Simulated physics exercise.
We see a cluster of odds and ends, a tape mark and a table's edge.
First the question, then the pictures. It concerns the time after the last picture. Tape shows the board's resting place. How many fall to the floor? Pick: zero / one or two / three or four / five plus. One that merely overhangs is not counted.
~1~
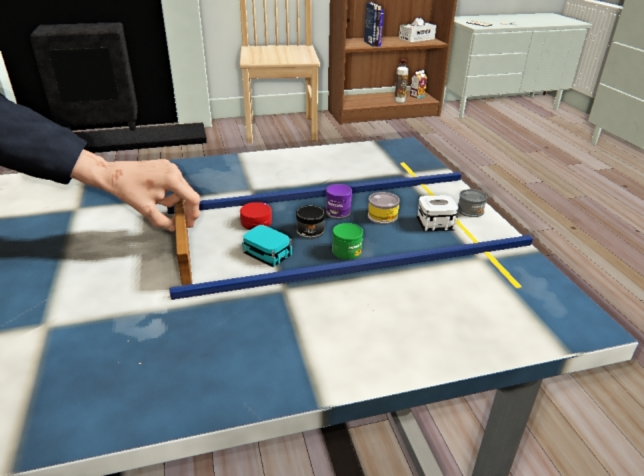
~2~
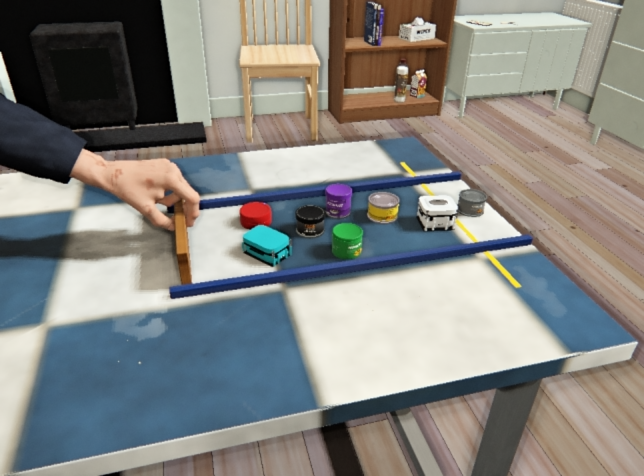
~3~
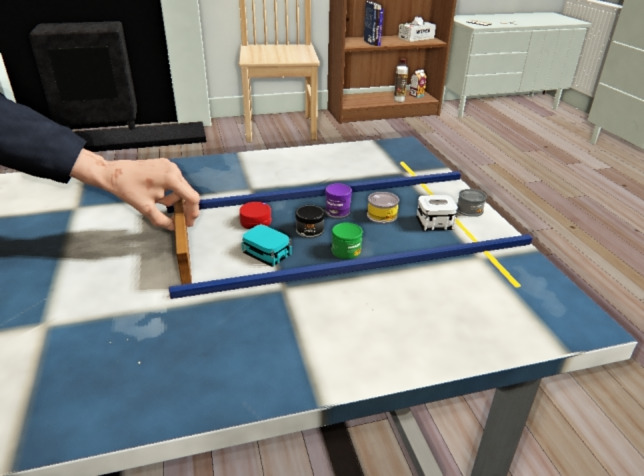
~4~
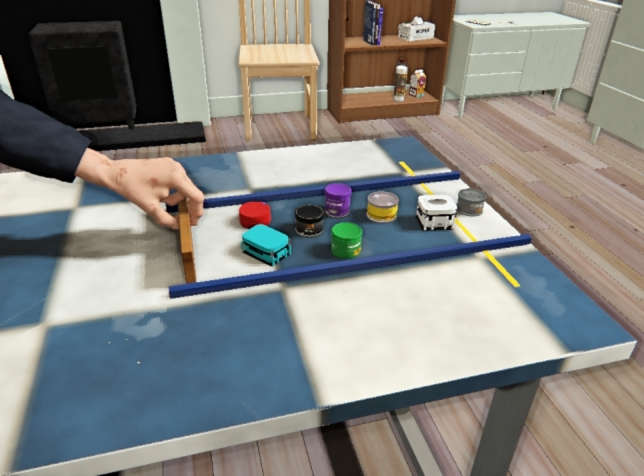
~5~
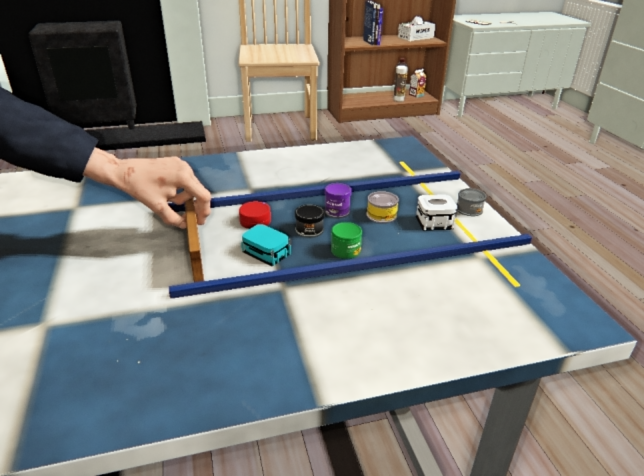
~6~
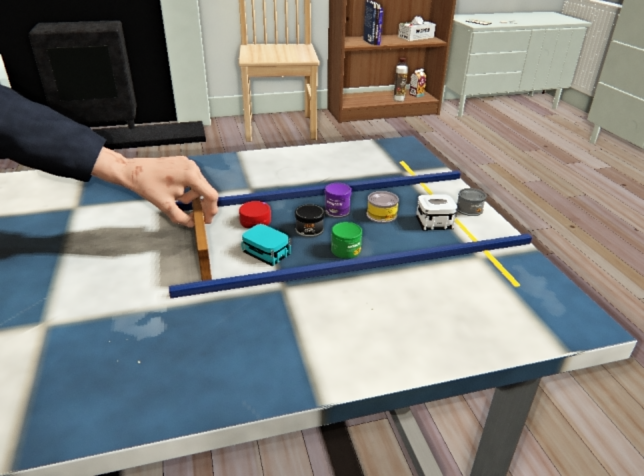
That comes to one or two.
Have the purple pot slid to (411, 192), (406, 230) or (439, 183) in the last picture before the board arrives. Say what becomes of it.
In the given order it stays in place, drops away and stays in place.
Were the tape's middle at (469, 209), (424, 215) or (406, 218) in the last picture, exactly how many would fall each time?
Going through each try, you'd get 5, 0 and 0.
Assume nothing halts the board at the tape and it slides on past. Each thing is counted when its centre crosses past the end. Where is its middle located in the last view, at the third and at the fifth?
At (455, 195) for the third, at (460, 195) for the fifth.
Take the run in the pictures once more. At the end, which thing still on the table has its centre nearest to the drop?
The white case.
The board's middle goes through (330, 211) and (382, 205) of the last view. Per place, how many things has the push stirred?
Counts: 6 and 7.
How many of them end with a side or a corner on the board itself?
It's 3.
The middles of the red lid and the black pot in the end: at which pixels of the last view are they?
Red lid: (445, 187); black pot: (459, 199).
A little later, none off yet; grey tin at rest near (471, 202); white case at rest near (436, 212); yellow pot at rest near (383, 207).
Next, none off yet; grey tin at rest near (471, 202); white case shifted a little near (446, 212); yellow pot shifted about its own width near (416, 204).
When it is over, the number that fall off is one or two; down, grey tin.
